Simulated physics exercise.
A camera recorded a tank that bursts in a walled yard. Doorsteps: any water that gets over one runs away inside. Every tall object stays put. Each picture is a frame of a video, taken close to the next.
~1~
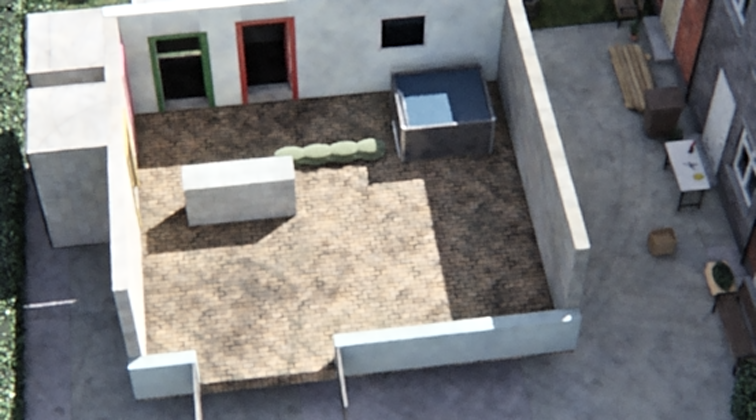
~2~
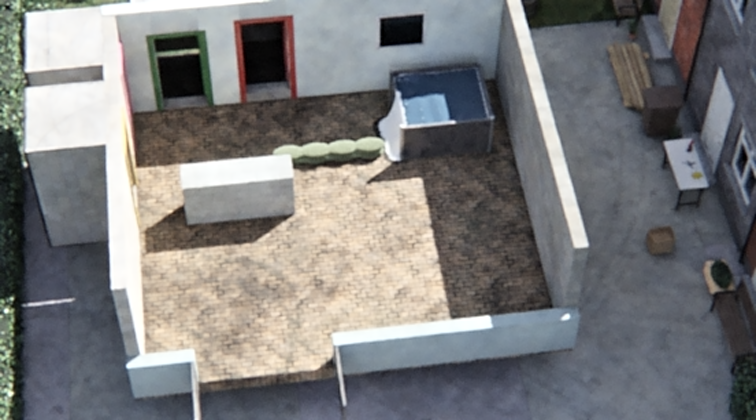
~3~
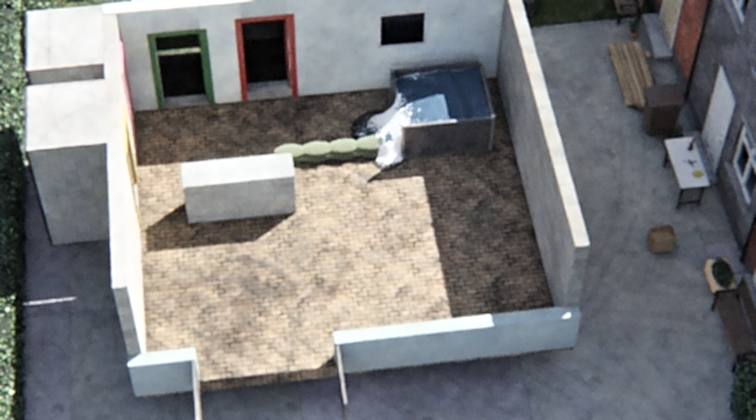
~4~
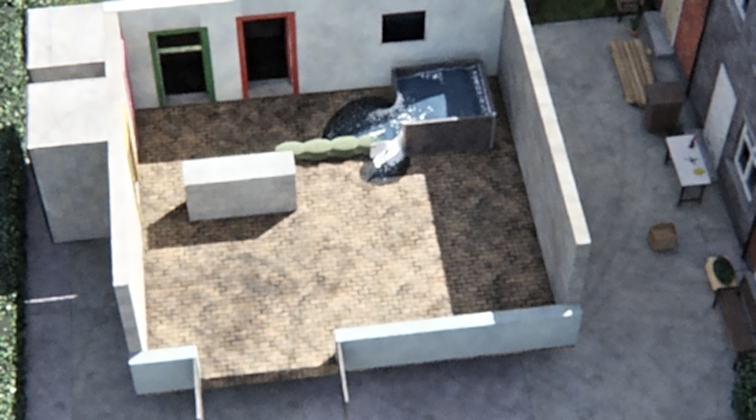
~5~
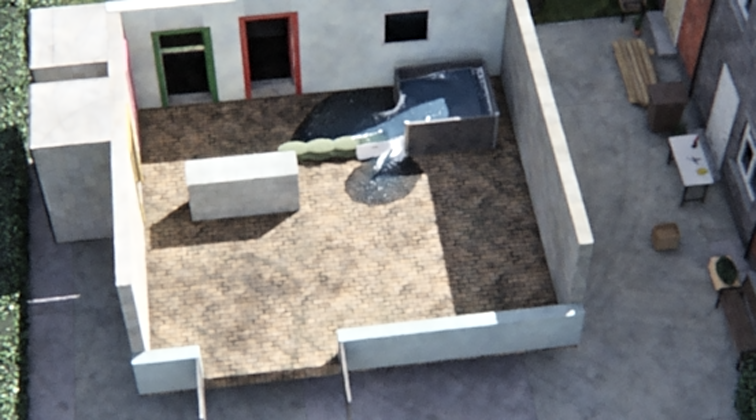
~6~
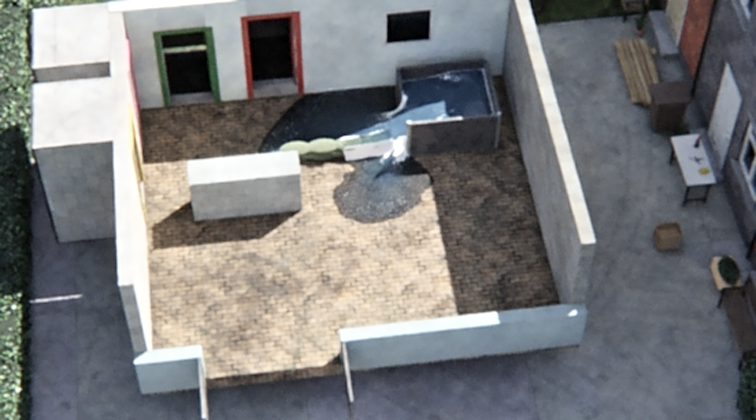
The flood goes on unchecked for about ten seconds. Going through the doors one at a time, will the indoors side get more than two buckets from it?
Red door: Two buckets at most; green door: More than two buckets; yellow door: Two buckets at most; pink door: More than two buckets.
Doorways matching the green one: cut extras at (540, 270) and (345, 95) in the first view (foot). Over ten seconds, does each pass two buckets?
First: Remains below. Second: Gets beyond it.
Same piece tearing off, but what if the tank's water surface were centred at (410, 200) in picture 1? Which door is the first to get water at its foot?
Result: The yellow one.
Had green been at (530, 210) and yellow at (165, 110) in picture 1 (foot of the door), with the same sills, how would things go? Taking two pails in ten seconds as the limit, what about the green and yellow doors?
Green is not flooded, yellow is flooded.
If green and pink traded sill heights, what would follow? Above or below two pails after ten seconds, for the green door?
Green door: Falls short.
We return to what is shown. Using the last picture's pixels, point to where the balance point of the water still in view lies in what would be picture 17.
It is around (353, 141).
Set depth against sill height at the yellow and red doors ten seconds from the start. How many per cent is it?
First around 50 percent, second around 20 percent.
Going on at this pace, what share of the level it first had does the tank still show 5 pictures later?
It works out to roughly 52 percent.
A moment on, water covers 35 % of the floor; the red door wet at the sill, nothing in, the green door wet at the sill, nothing in, the yellow door not reached, the pink door not reached.
Next, water covers 50 % of the floor; the red door wet at the sill, nothing in, the green door under two buckets in, the yellow door wet at the sill, nothing in, the pink door over two buckets in.
Then, water covers 50 % of the floor; the red door wet at the sill, nothing in, the green door over two buckets in, the yellow door wet at the sill, nothing in, the pink door far over two buckets in.
Later, water covers 65 % of the floor; the red door wet at the sill, nothing in, the green door over two buckets in, the yellow door wet at the sill, nothing in, the pink door far over two buckets in.
In the end, water covers 85 % of the floor; the red door wet at the sill, nothing in, the green door far over two buckets in, the yellow door wet at the sill, nothing in, the pink door far over two buckets in.
